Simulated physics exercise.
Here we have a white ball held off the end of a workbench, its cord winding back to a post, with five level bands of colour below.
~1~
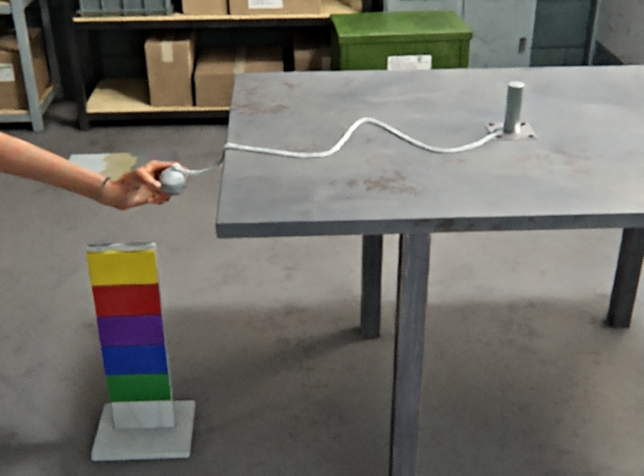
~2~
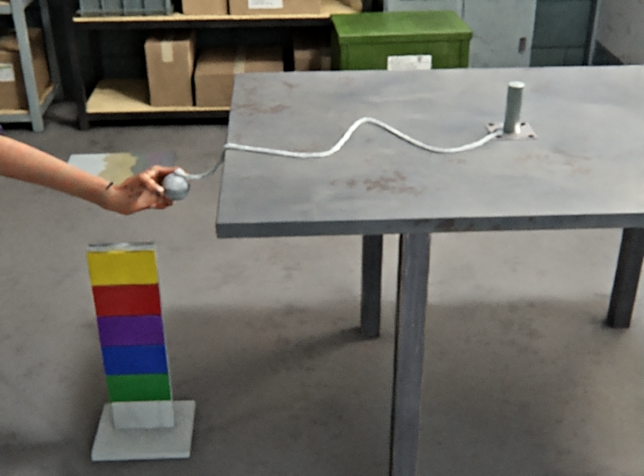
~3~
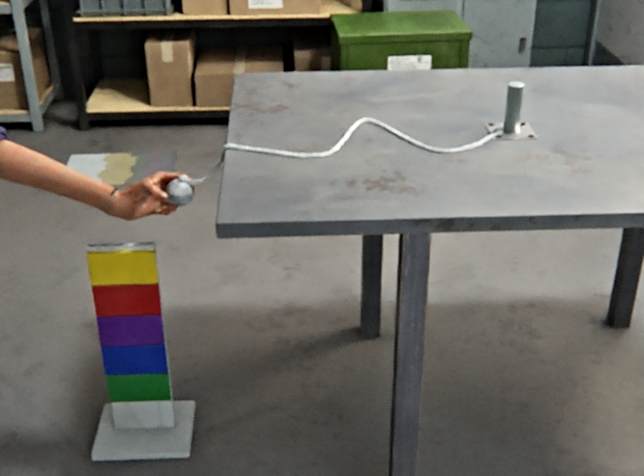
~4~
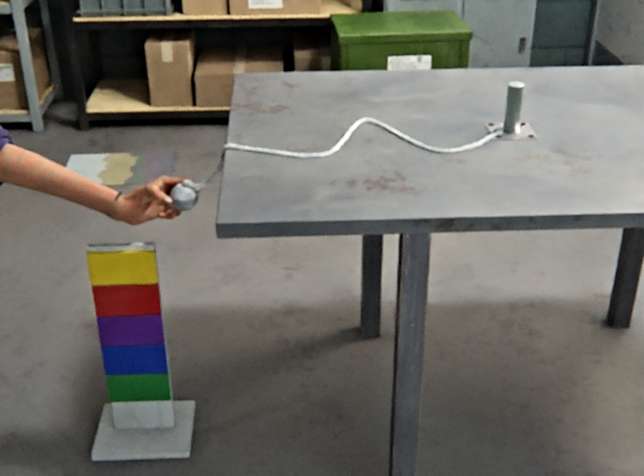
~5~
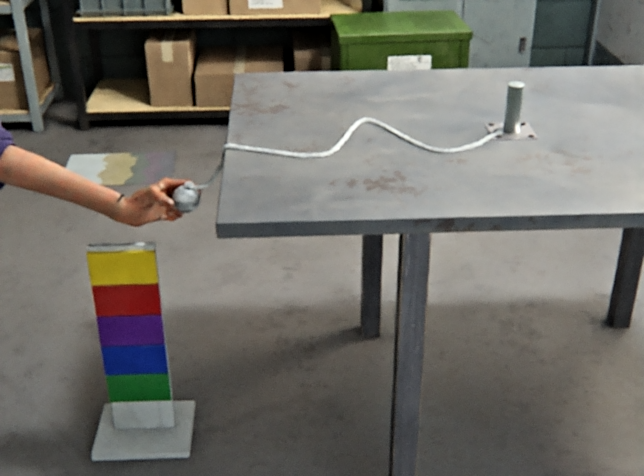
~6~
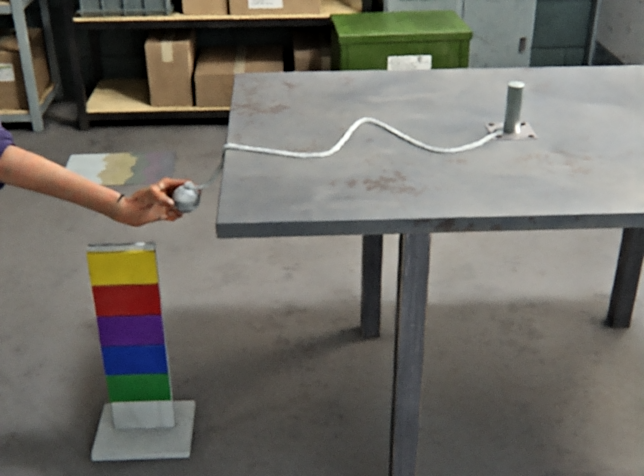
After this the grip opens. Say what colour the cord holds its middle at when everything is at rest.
That would be purple.
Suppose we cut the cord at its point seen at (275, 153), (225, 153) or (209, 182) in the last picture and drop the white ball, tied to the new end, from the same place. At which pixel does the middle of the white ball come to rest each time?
About (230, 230) first, then about (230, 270), and finally about (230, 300).
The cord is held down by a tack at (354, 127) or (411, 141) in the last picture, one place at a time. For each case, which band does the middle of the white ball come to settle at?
Yellow, then red.
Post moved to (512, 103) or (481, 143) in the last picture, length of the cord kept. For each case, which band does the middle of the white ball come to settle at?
It comes out red the first time and blue the second time.
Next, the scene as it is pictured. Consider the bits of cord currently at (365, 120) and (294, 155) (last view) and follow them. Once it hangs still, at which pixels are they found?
(304, 140), then (228, 196).
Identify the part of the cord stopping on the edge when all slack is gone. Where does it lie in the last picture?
About (337, 148).
Early on, ball near (229, 307); level with red.
Midway, ball near (241, 319); level with purple.
Finally, ball near (234, 322); level with purple. At purple.
